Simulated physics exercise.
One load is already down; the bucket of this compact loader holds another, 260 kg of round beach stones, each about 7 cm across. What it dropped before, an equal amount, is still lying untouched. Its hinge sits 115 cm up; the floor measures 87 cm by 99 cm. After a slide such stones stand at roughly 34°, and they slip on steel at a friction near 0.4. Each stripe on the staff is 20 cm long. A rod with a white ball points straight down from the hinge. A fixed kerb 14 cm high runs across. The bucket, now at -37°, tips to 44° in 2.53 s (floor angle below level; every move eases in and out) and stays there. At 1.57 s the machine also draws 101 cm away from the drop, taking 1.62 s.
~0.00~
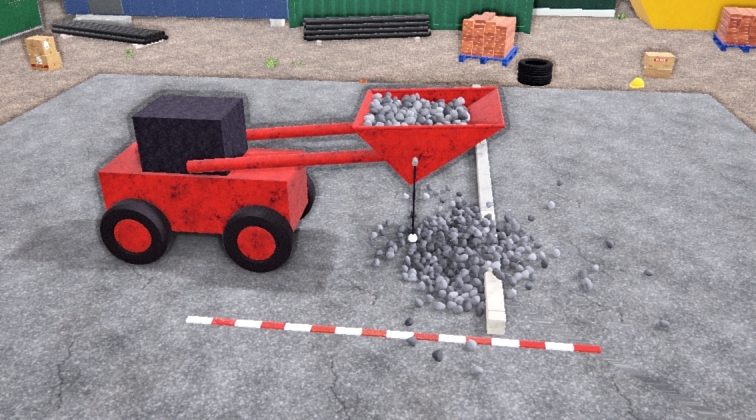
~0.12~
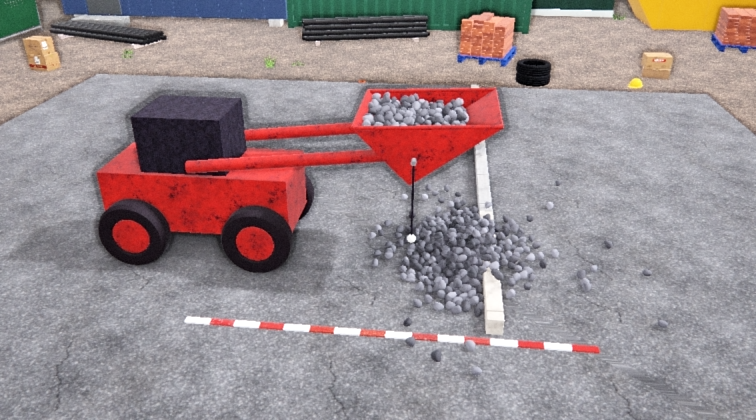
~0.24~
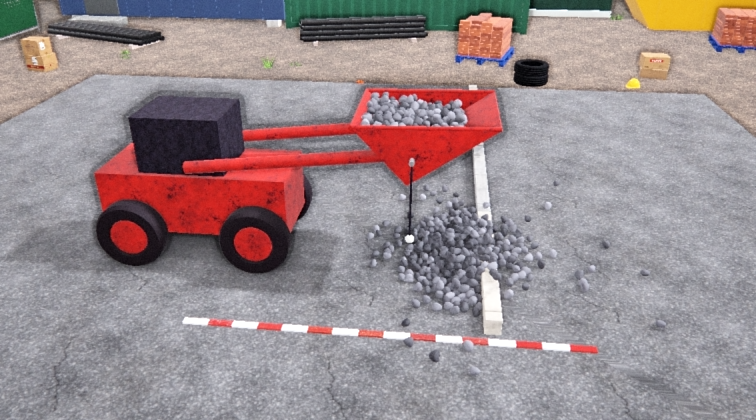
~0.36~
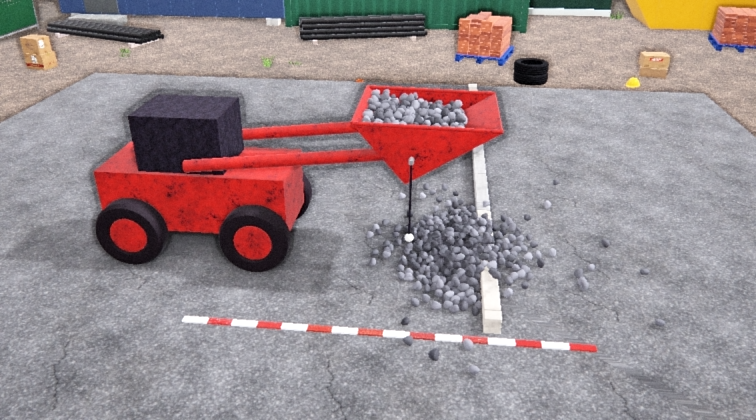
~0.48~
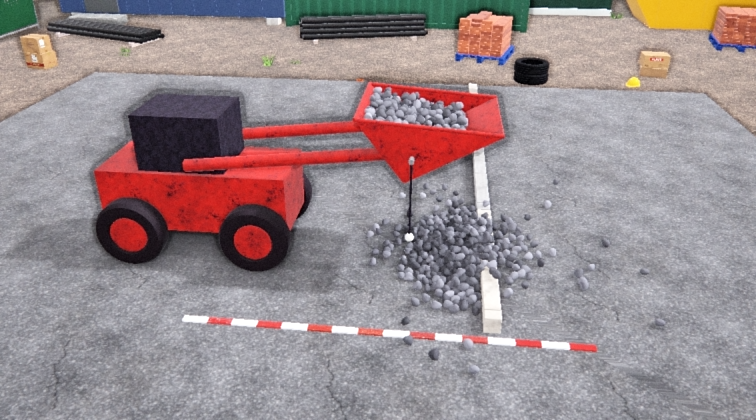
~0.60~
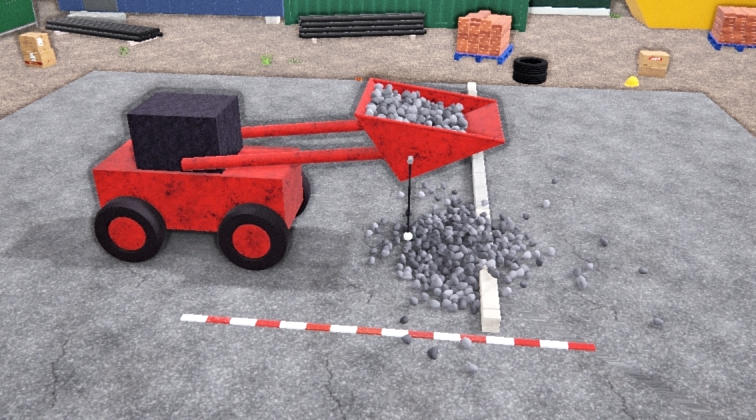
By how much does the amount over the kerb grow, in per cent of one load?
Roughly 40 per cent of a load more.
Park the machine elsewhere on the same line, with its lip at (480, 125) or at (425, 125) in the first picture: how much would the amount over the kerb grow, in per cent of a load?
First some 20, then 0 per cent.
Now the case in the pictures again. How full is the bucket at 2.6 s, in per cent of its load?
Roughly 0 per cent is still inside.
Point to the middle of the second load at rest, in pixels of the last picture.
Their middle is at about (468, 244).
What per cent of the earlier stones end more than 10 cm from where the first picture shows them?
Roughly 10 per cent of them.
After 1.9 s the floor is at 31°; in per cent of one load, 72 in the bucket, 112 on this side of the kerb, 16 over the kerb; the foremost stones are at (597, 261).
After 2.6 s the floor is at 44°; in per cent of one load, 0 in the bucket, 149 on this side of the kerb, 51 over the kerb; the foremost stones are at (611, 258).
After 3.6 s the floor is at 44°; in per cent of one load, 0 in the bucket, 149 on this side of the kerb, 51 over the kerb; the foremost stones are at (622, 259).
After 6.2 s the floor is at 44°; in per cent of one load, 0 in the bucket, 149 on this side of the kerb, 51 over the kerb; the foremost stones are at (622, 259). Net gain over the kerb, 40.
